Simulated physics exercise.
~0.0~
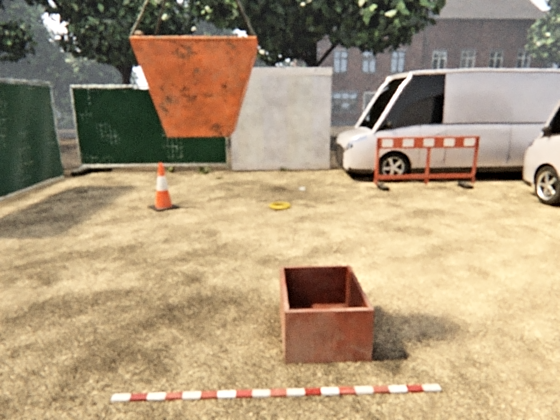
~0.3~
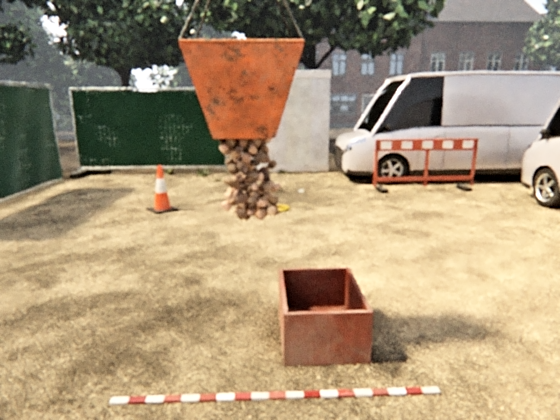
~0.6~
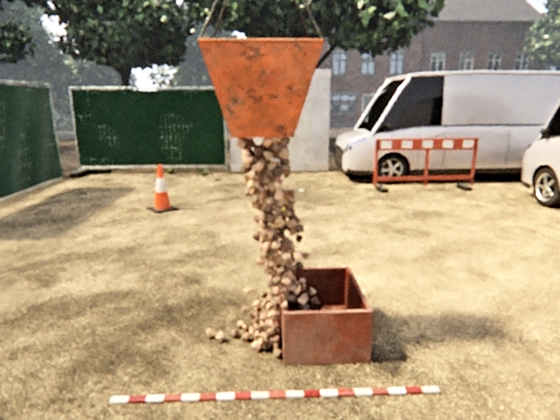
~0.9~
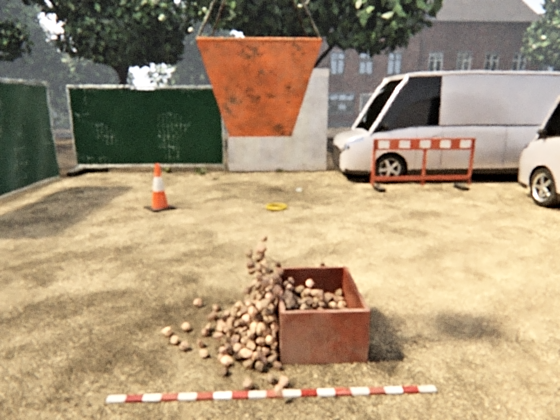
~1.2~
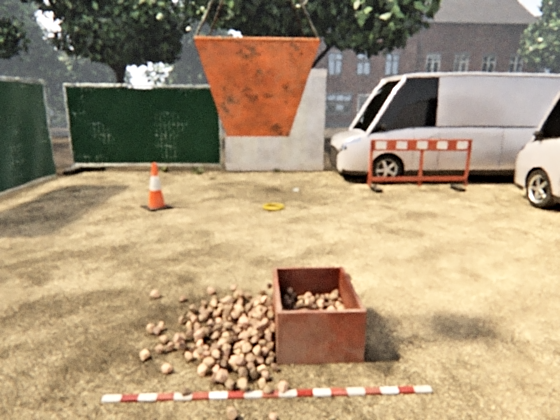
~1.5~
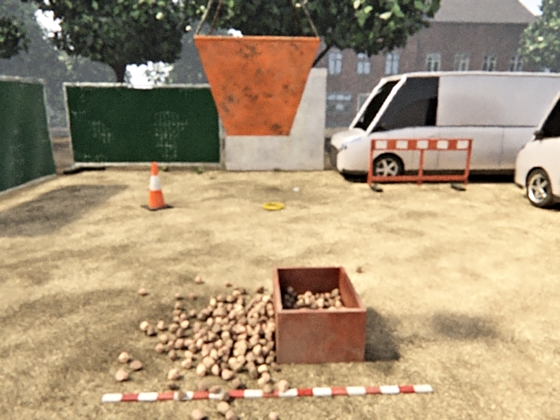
An orange, rust-marked hopper hangs from cables above a sandy yard, with an open reddish bin, a red and white striped staff, a traffic cone and parked vans in view. The hopper glides to the right, and brown stones begin pouring from its bottom while it is still left of the bin. The stream stretches down to the ground, some stones landing in the bin and many piling up against its left side. The hopper stops, now empty, as the last stones tumble down. The heap spreads left and toward the staff, then settles, with slightly more stones outside the bin than inside.
